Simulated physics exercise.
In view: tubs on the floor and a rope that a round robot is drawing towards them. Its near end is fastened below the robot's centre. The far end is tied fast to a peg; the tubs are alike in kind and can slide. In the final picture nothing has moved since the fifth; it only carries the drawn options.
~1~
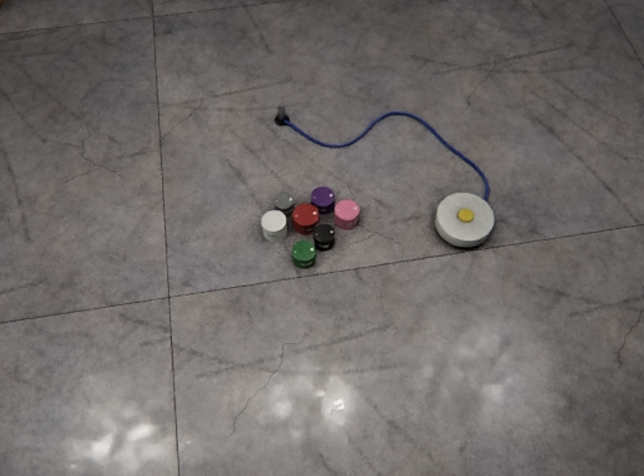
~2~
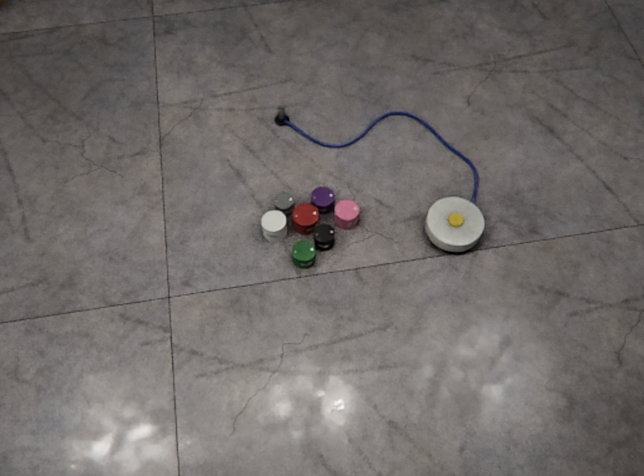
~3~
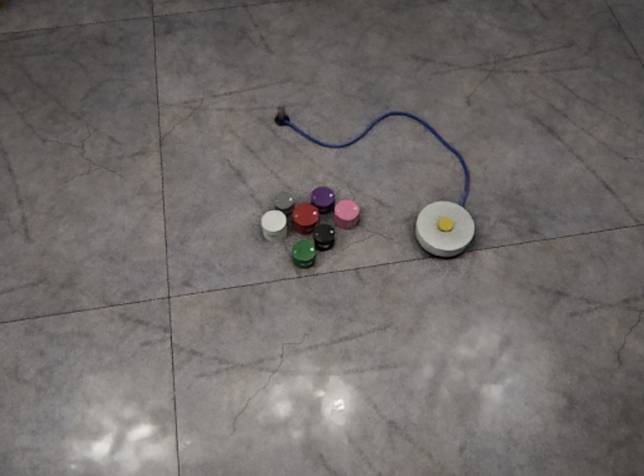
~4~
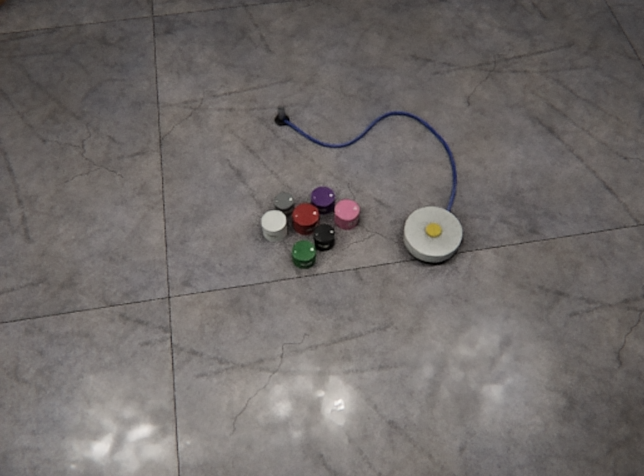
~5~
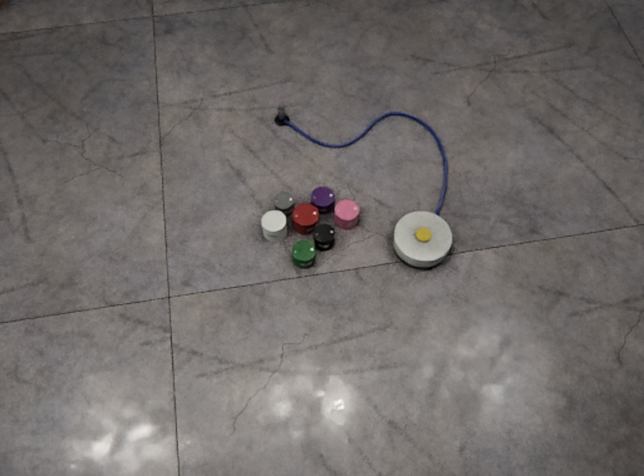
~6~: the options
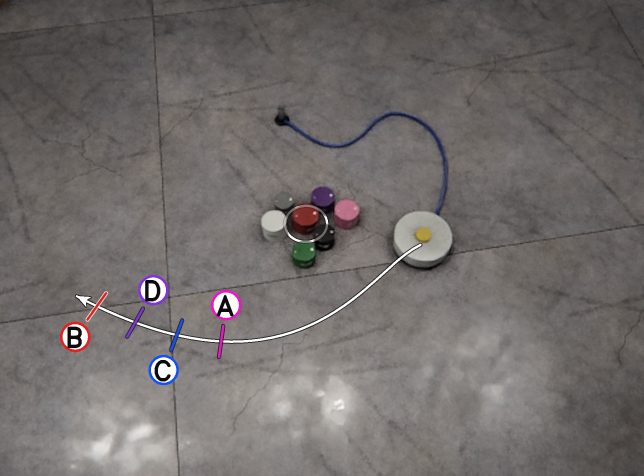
On a grey tiled floor, a round white robot trailing a blue rope slides slowly left towards a cluster of motionless coloured tubs.
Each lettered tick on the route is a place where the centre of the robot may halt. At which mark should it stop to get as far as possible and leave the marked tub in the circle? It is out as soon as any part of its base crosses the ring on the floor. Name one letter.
All is well up to C.
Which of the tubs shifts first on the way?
Pink.
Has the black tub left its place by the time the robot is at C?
No.
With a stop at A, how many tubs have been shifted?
The count is none.
On the marked copy, A at (221, 341); B at (97, 306); C at (177, 335); D at (135, 322); the ring at (306, 224); the route from (421, 245) via (262, 340) to (77, 296).
Following C. Soon after the start, robot (352, 296); red tub (306, 219).
Later, robot (261, 336); red tub (306, 219).
In the end, robot (175, 331); red tub (306, 219); pink tub (334, 217); the red tub is still in its ring.
As for the rest, A is safe but short; B drags the ringed tub to (266, 212); D drags the ringed tub to (289, 217).
